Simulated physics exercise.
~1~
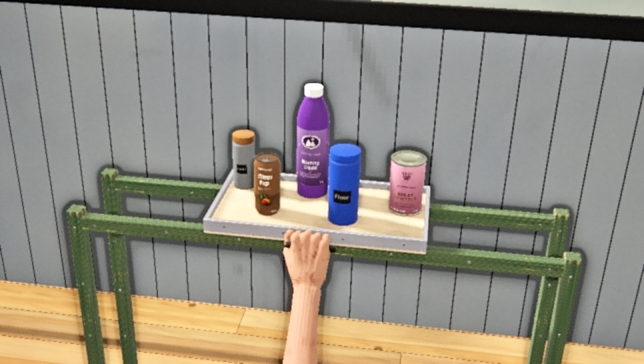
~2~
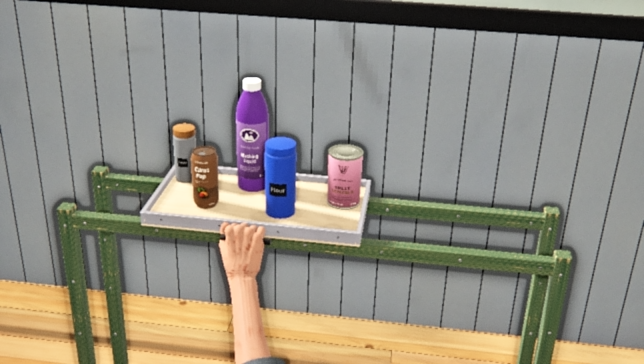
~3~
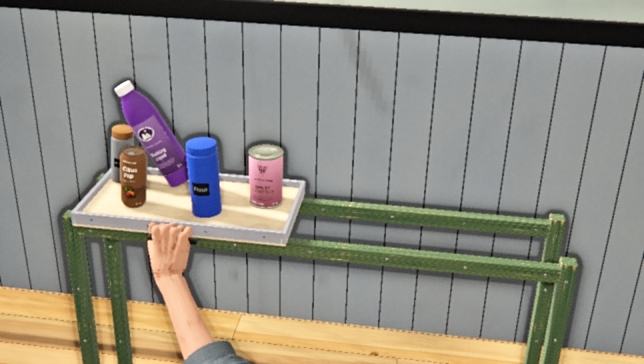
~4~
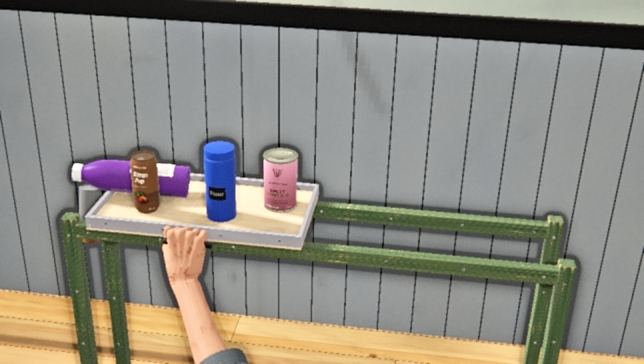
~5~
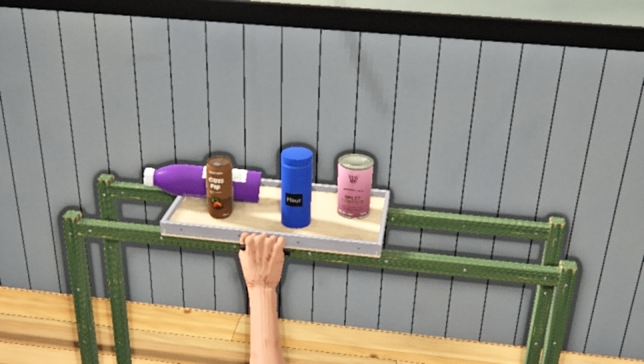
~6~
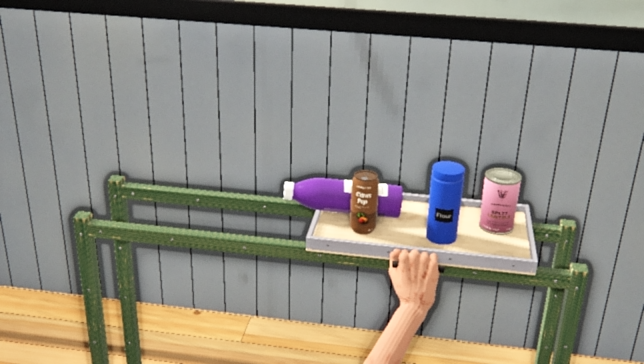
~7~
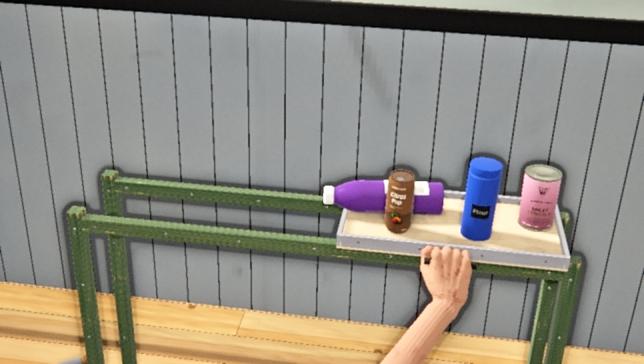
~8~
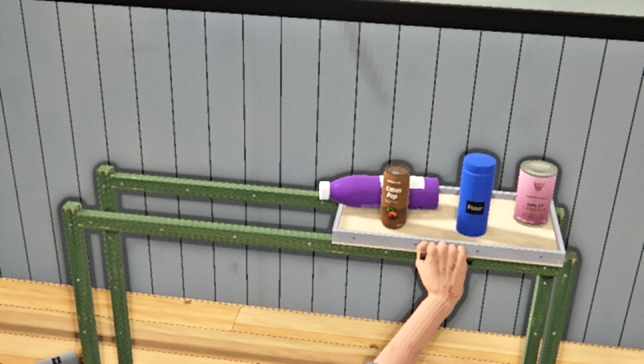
Against a grey panelled wall, a shallow white-rimmed tray rests on green rails above a wooden floor, seen from the front and slightly above by a gently swaying camera. It carries a grey shaker with an orange top, a brown can, a tall purple bottle, a blue jar and a pink tin. A hand slides the tray to the left end, where the purple bottle tips and falls on its side while the shaker topples off. The hand then pushes the tray across to the right end. The bottle still lies behind the upright can, with the jar and tin standing, and the shaker lies at the lower left.
